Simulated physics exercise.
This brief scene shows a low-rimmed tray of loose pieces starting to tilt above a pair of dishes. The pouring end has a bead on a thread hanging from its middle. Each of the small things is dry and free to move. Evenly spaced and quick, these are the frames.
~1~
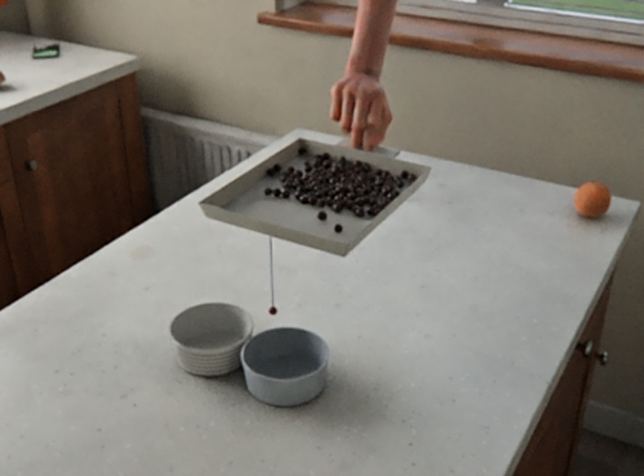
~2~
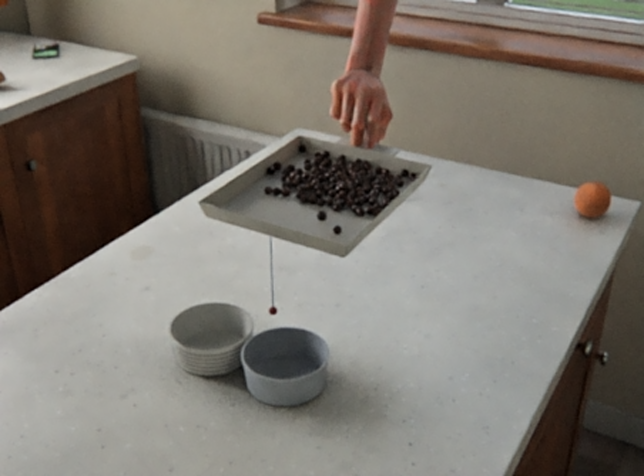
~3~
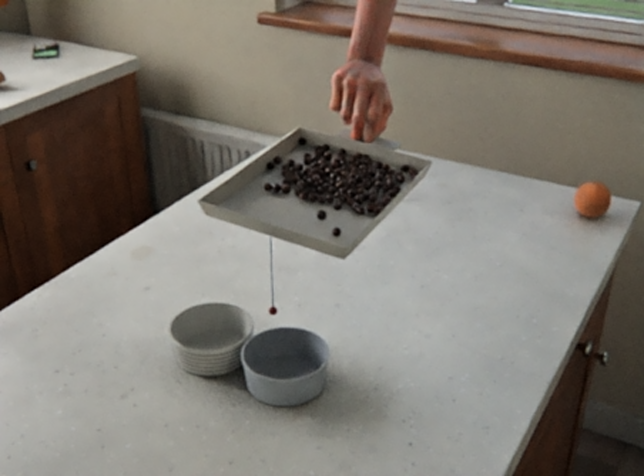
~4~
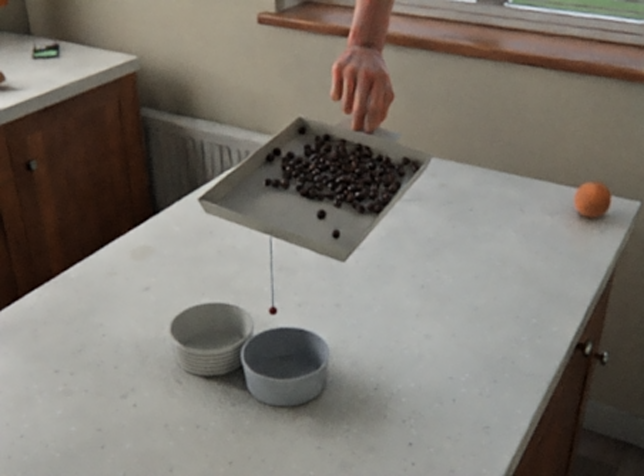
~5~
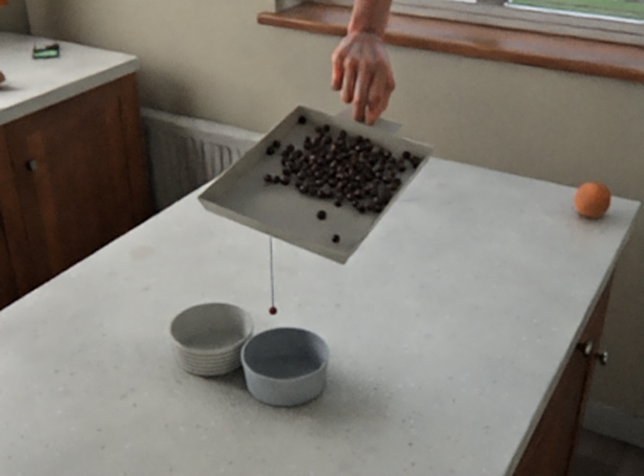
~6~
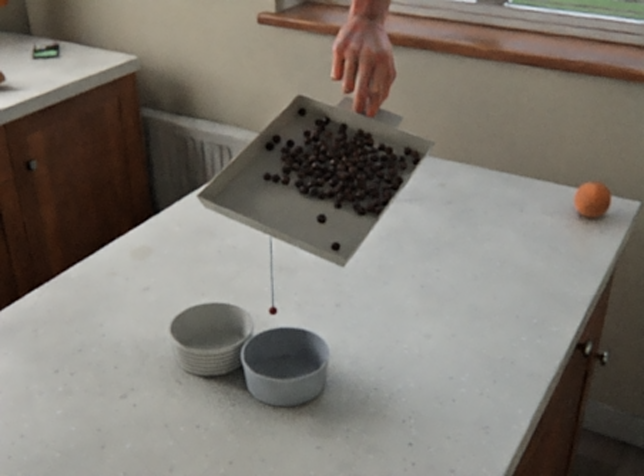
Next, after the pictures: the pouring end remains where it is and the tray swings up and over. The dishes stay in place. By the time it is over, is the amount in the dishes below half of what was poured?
So the dishes get the minority of the load, I reckon.
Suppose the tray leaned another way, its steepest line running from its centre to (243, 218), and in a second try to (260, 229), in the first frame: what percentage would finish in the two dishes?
In turn some 50 and 90 per cent.
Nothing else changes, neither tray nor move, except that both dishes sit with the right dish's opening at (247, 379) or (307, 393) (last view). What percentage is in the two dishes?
It comes to roughly 0 per cent in one try and roughly 0 per cent in the next.
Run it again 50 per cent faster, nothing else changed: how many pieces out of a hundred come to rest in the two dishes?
It would be close to 20 per cent.
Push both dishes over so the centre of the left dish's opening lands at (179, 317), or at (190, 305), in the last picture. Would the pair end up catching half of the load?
Taking the tries in order: A minor share, followed by a minor share.
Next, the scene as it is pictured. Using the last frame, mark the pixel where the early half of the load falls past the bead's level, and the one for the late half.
First part (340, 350), rest (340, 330).
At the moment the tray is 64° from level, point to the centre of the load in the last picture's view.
Roughly at (332, 261).
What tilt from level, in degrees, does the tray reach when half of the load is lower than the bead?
Roughly 80 degrees of turn.
Soon after the last picture, tray tipped steeply; about two thirds on the tray; a small part in the right dish; a small part outside both; a small part in the air.
A little later, tray tipped past a quarter turn; a stray few on the tray; about a quarter in the right dish; about two thirds outside both; a small part in the air.
Later still, tray tipped past a quarter turn; about a quarter in the right dish; most outside both.
By the end, tray tipped past a quarter turn; about a quarter in the right dish; none in the left dish; most outside both.
